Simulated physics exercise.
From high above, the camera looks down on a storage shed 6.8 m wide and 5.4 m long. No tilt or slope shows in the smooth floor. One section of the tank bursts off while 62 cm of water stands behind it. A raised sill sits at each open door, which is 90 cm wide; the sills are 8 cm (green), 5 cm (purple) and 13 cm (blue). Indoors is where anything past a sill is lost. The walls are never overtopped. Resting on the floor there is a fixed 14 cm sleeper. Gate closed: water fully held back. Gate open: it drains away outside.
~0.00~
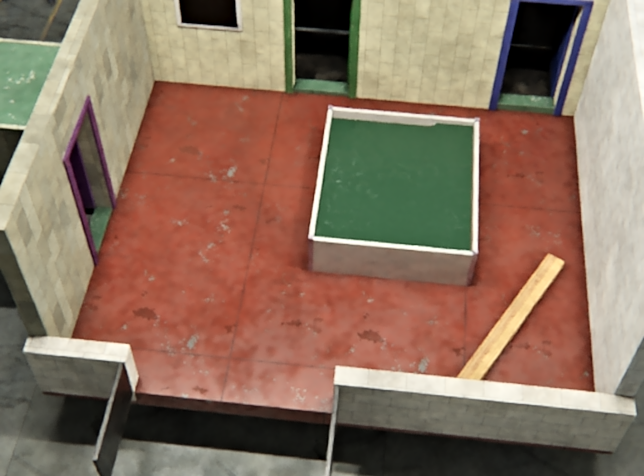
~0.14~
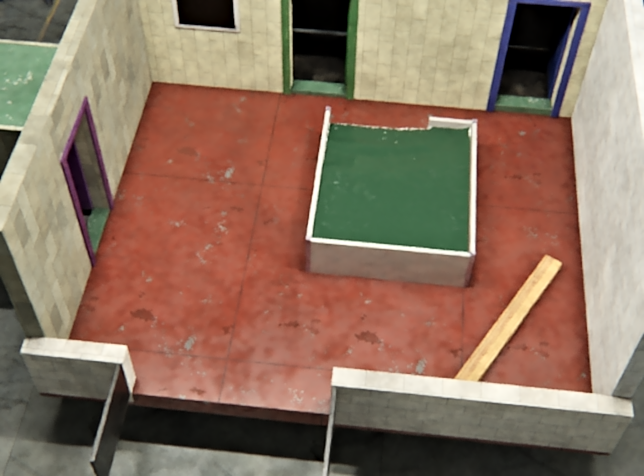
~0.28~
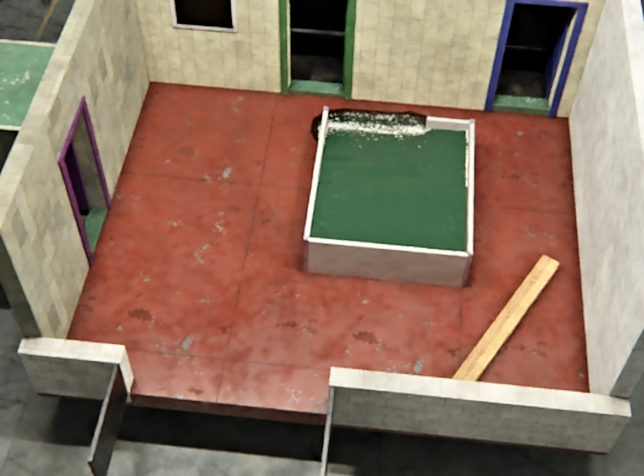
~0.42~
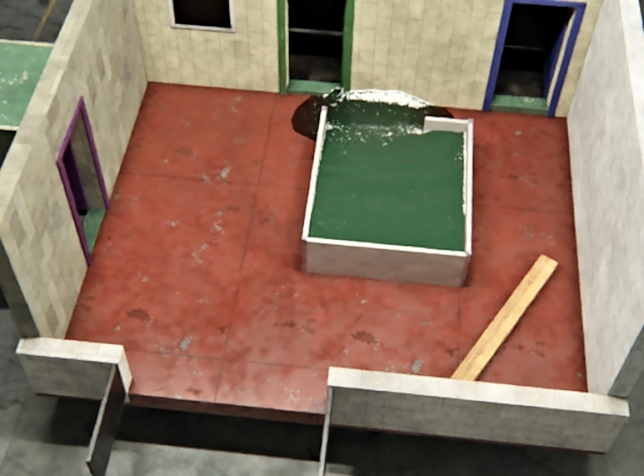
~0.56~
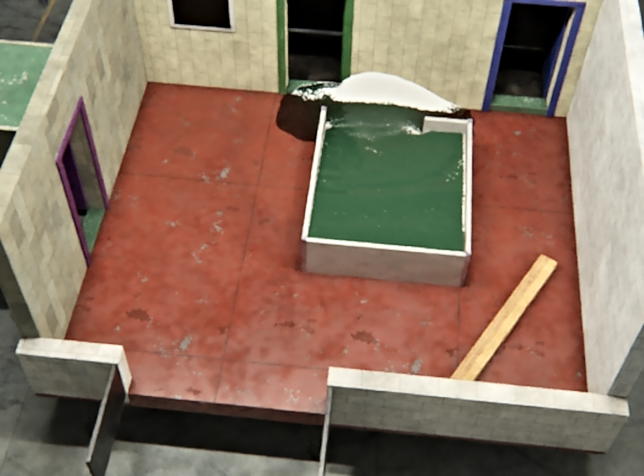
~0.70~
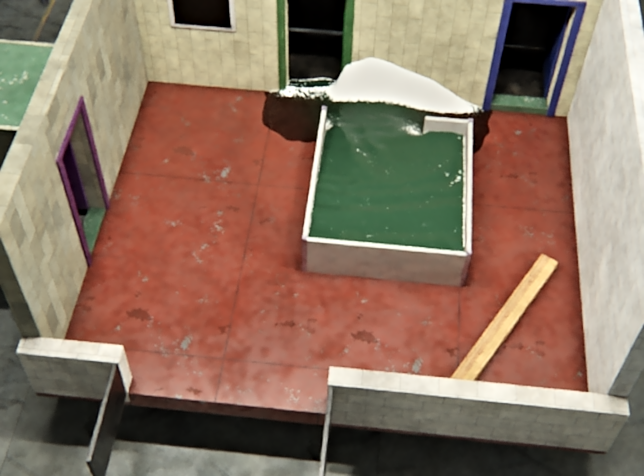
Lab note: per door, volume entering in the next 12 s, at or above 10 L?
Per door: Green door at or above; purple door below; blue door at or above.
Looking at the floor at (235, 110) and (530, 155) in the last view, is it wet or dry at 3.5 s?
Awash, then awash.
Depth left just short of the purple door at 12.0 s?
About 3.5 centimetres.
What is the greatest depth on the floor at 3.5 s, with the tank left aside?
28 cm or so.
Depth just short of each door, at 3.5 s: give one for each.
In cm: Green 19, purple 6, blue 13.
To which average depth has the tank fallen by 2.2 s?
Depth, averaged: Around 32 centimetres.
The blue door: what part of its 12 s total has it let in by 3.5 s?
Estimate: Around 10 per cent.
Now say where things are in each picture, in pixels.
The first frame shows still water, 62 cm deep, in the tank at (398, 180).
In the second frame, the front is at (428, 142), 0.8 m from the gap at (378, 137); 0.4 m2 of floor is under water; 62 cm left at the back of the tank.
In the third frame, water pours out at (375, 140) and has run 1.0 m, to (431, 126); deepest outside 36 cm, 62 cm at the tank's back.
In the fourth frame, water pours out at (373, 140) and has run 1.4 m, to (438, 108); deepest outside 34 cm, 62 cm at the tank's back.
In the fifth frame, water pours out at (373, 141) and has run 1.7 m, to (463, 110); deepest outside 63 cm, 62 cm at the tank's back.
In the sixth frame, the front is at (487, 112), 2.0 m from the gap at (373, 140); 2.7 m2 of floor is under water; 60 cm left at the back of the tank.
After 1.4 s water covers 15 % of the floor and is deepest (49 cm) near (369, 107); green door 29 cm at the sill, 70 L in, purple door not reached, blue door 8 cm at the sill, 0 L in.
After 2.2 s water covers 25 % of the floor and is deepest (42 cm) near (381, 108); green door 28 cm at the sill, 189 L in, purple door not reached, blue door 9 cm at the sill, 0 L in.
After 3.5 s water covers 50 % of the floor and is deepest (28 cm) near (552, 122); green door 19 cm at the sill, 306 L in, purple door 6 cm at the sill, 0 L in, blue door 13 cm at the sill, 2 L in.
After 7.0 s water covers 90 % of the floor and is deepest (14 cm) near (582, 384); green door 12 cm at the sill, 381 L in, purple door 5 cm at the sill, 2 L in, blue door 10 cm at the sill, 17 L in.
After 12.0 s water covers 95 % of the floor and is deepest (12 cm) near (468, 397); green door 6 cm at the sill, 390 L in, purple door 3 cm at the sill, 2 L in, blue door 8 cm at the sill, 17 L in.
